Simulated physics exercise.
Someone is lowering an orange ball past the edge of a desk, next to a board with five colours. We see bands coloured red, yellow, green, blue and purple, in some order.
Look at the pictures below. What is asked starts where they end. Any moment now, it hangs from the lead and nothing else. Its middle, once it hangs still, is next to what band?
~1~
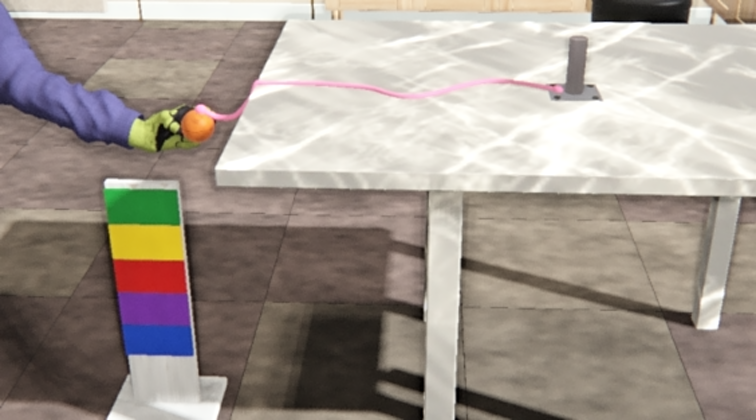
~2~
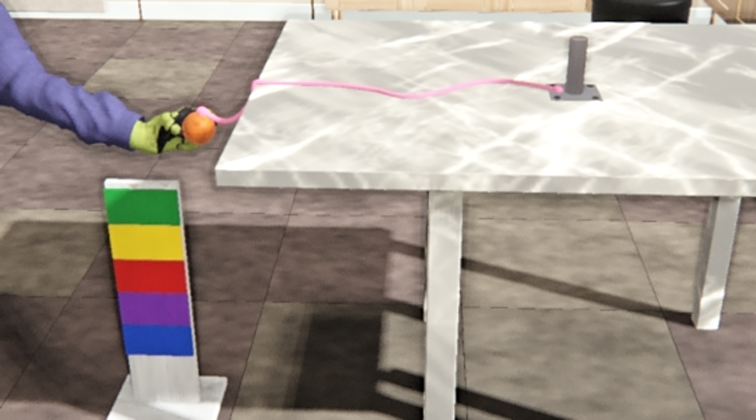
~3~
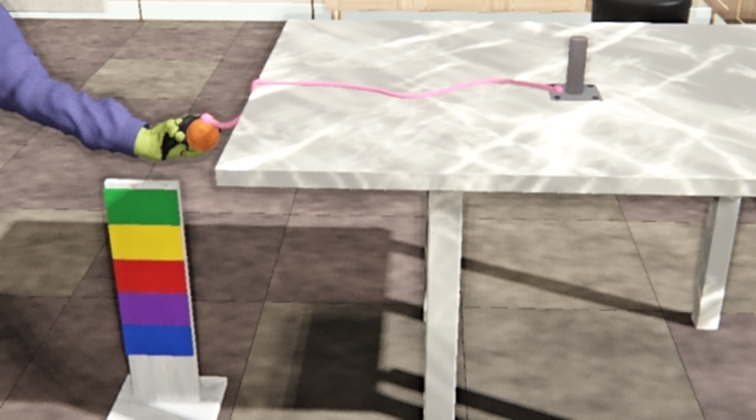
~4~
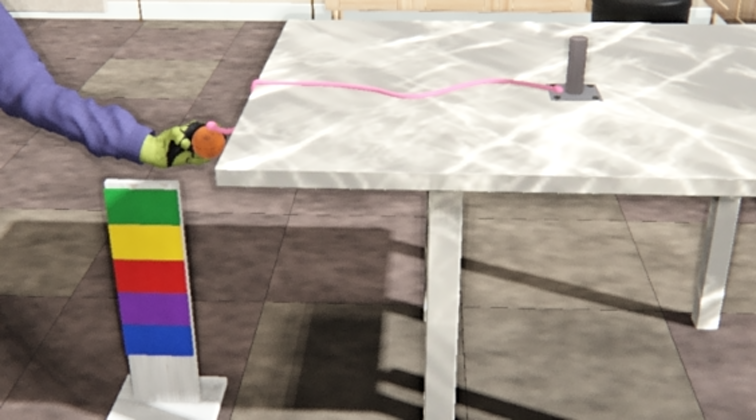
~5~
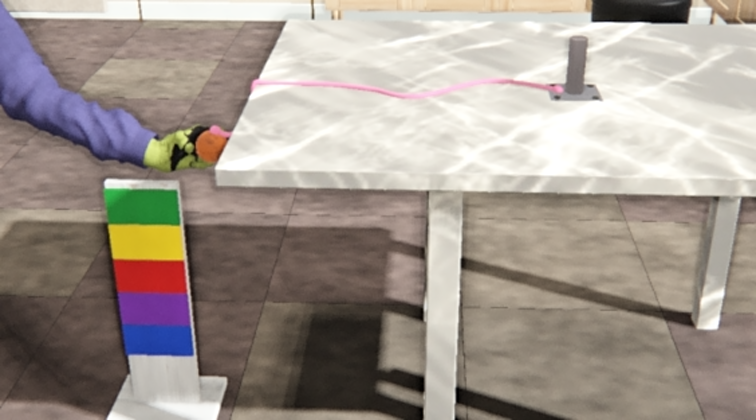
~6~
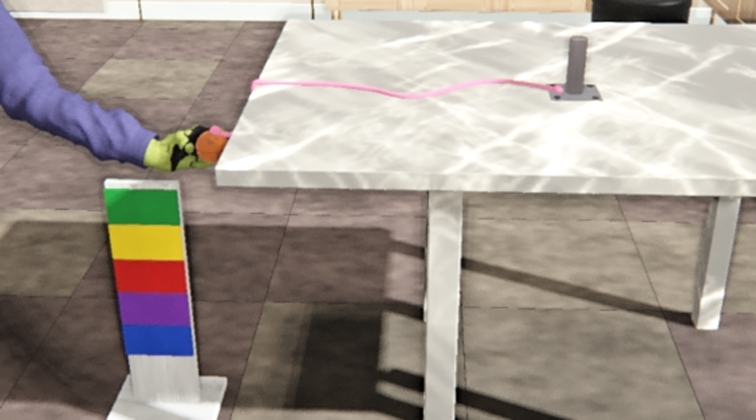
Next to the green one.
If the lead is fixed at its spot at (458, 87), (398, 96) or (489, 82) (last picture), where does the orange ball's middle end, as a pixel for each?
In order of the tries: About (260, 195), then (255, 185), then (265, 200).
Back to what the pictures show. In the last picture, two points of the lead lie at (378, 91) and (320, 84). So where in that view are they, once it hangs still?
Roughly (351, 90) for the first and (288, 89) for the second.
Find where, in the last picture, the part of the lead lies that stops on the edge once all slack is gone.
Roughly (285, 84).
A little later, ball near (251, 199); level with green.
Next, ball near (253, 211); level with green.
When it is over, ball near (263, 210); level with green. The lead holds its middle at green.
